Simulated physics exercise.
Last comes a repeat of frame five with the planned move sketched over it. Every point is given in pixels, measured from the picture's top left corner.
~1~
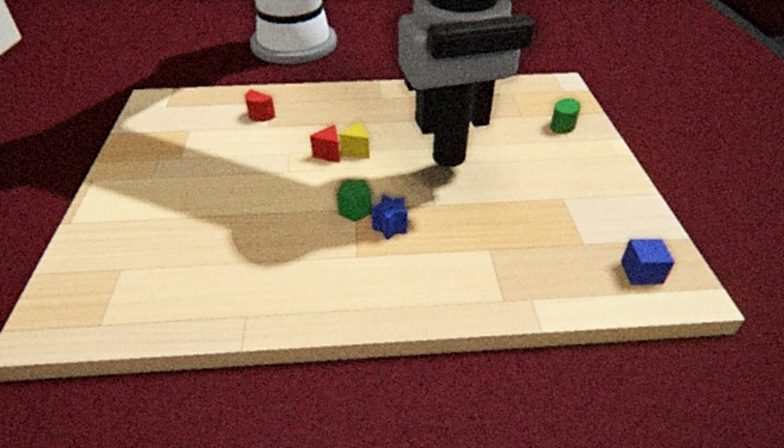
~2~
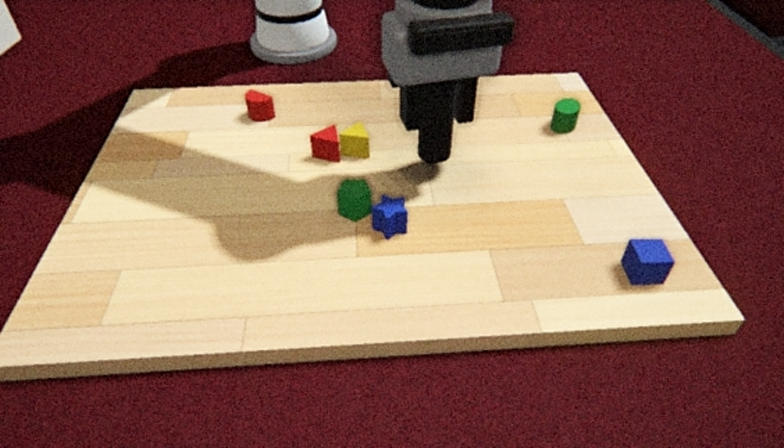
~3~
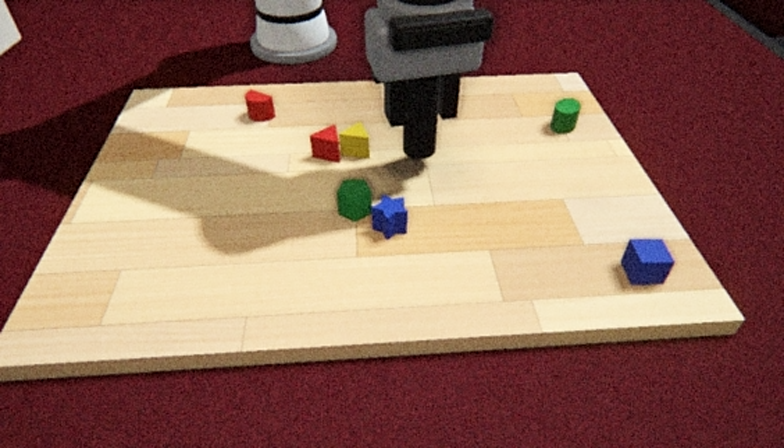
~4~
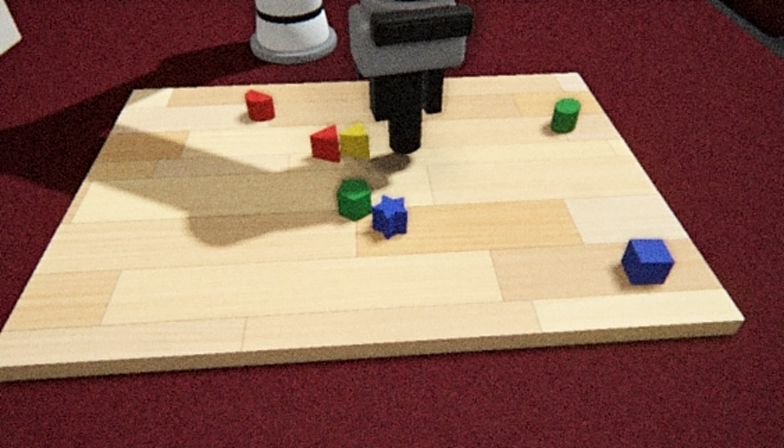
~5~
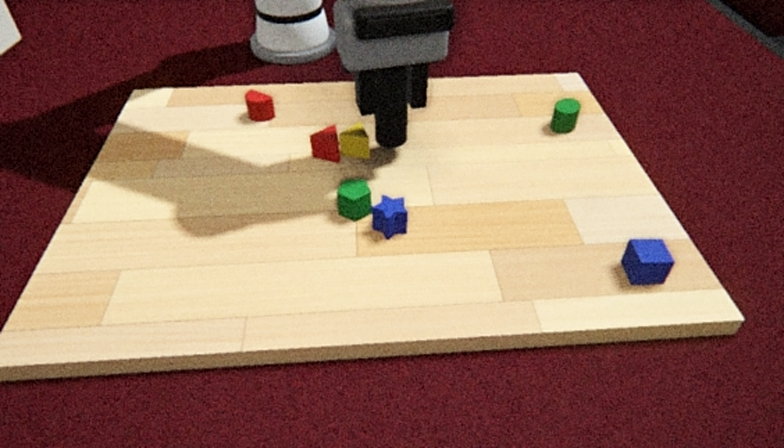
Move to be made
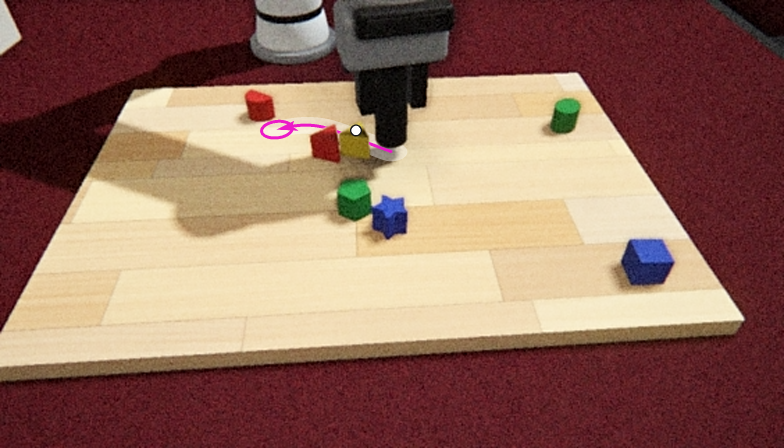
On a wooden board scattered with small red, yellow, green and blue blocks, a robot arm's dark stick moved slowly left, drawing close to the yellow block, while all the blocks stayed still.
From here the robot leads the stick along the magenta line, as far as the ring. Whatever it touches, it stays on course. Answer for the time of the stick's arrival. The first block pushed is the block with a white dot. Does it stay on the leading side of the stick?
I believe the block with a white dot loses its place ahead of the stick and slips off.
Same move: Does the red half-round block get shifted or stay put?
It ends up on the same spot.
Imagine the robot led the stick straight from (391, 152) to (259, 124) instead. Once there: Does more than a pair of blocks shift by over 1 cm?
Answer: Yes.
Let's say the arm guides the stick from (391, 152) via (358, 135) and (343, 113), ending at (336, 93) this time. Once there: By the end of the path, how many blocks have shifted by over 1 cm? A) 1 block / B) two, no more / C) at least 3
The one that fits is A, 1 block.
Drawn move, from (391, 152) through (354, 138) and (319, 126) to (277, 129); the dot is on the yellow three-sided block.
On the path given first. One third of the way, stick (354, 126); red three-sided block (320, 136), turned 15° clockwise; yellow three-sided block (341, 130), turned 40° anticlockwise.
Two thirds of the way, stick (317, 114); red three-sided block (319, 136), turned 15° clockwise; yellow three-sided block (341, 130), turned 40° anticlockwise.
At the end, stick (275, 117); red half-round block still; red three-sided block (319, 136), turned 15° clockwise; yellow three-sided block (341, 130), turned 40° anticlockwise.
